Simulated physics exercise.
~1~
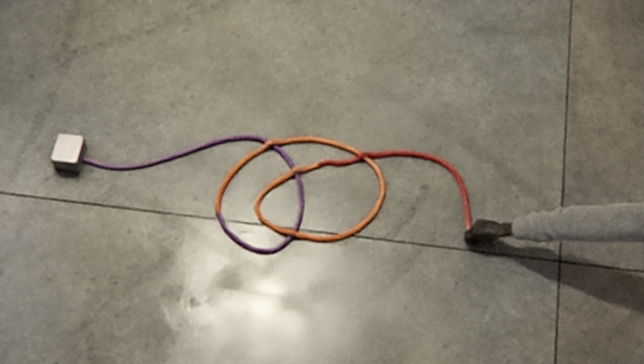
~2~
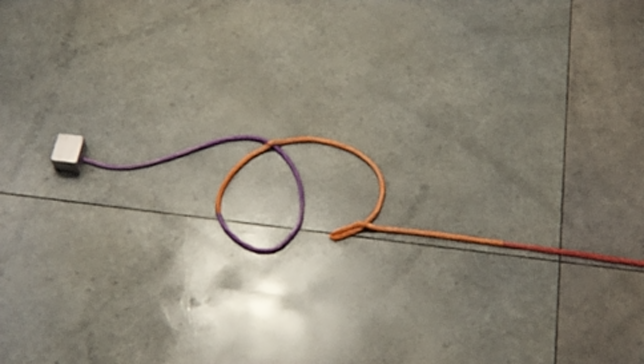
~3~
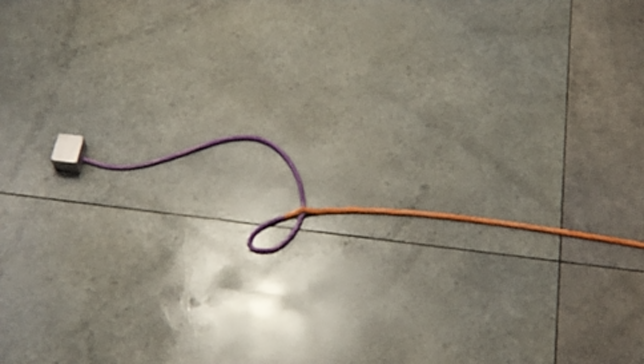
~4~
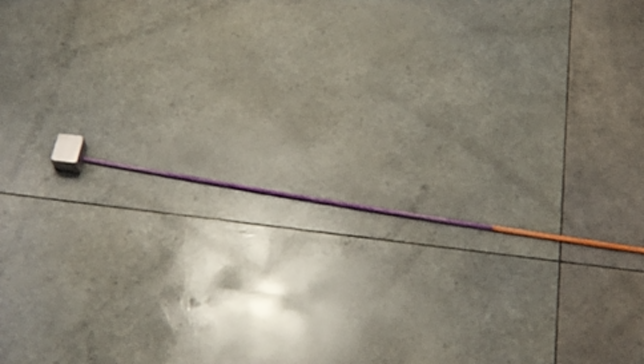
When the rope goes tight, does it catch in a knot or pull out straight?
It pulls out straight. The loops all come undone, and no knot is left in the stretch of rope running from the block.
